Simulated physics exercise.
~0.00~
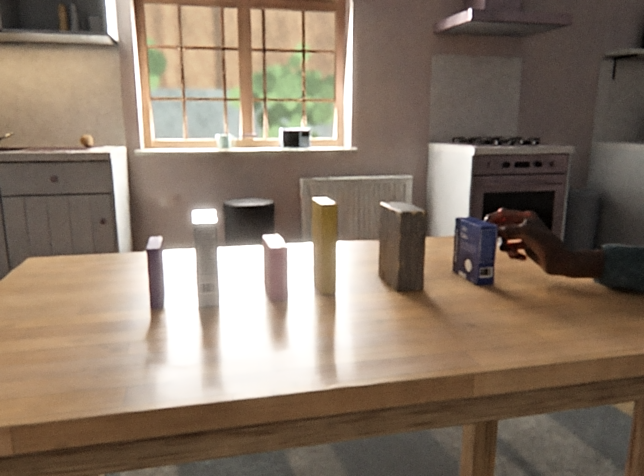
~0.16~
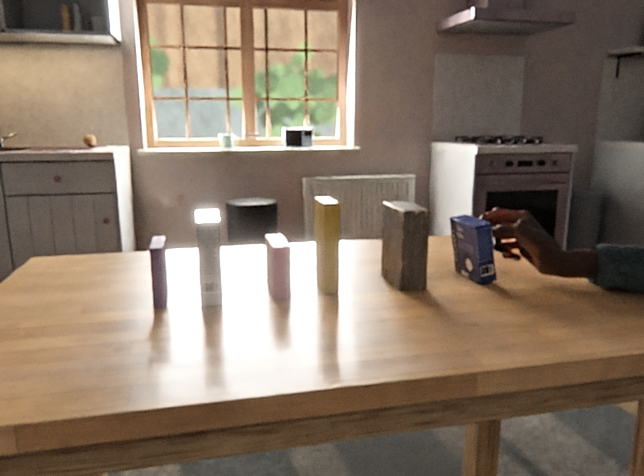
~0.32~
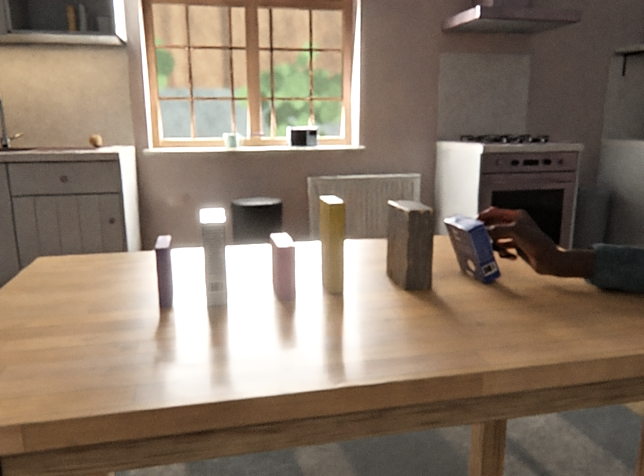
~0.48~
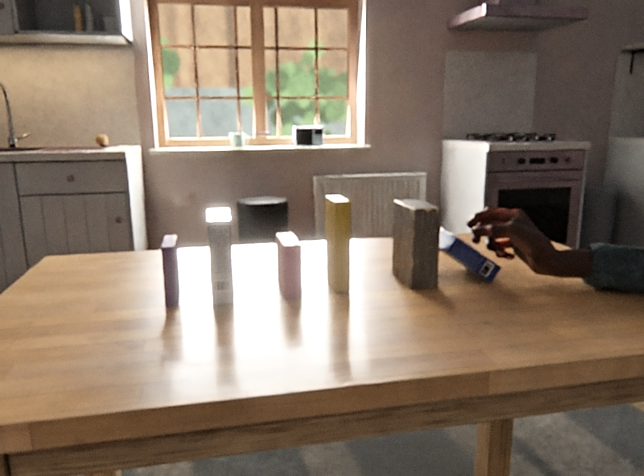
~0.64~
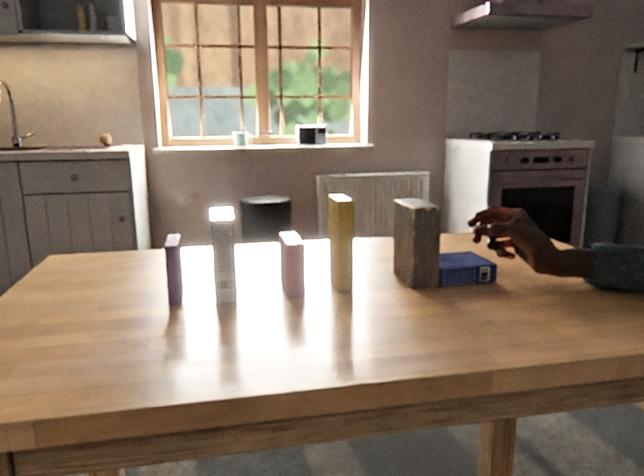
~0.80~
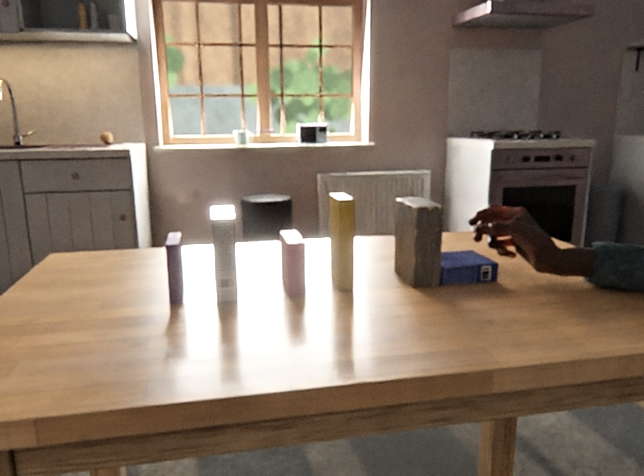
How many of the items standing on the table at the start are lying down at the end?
One of them is lying down at the end, the blue packet that the hand tipped over. The other five are still standing.
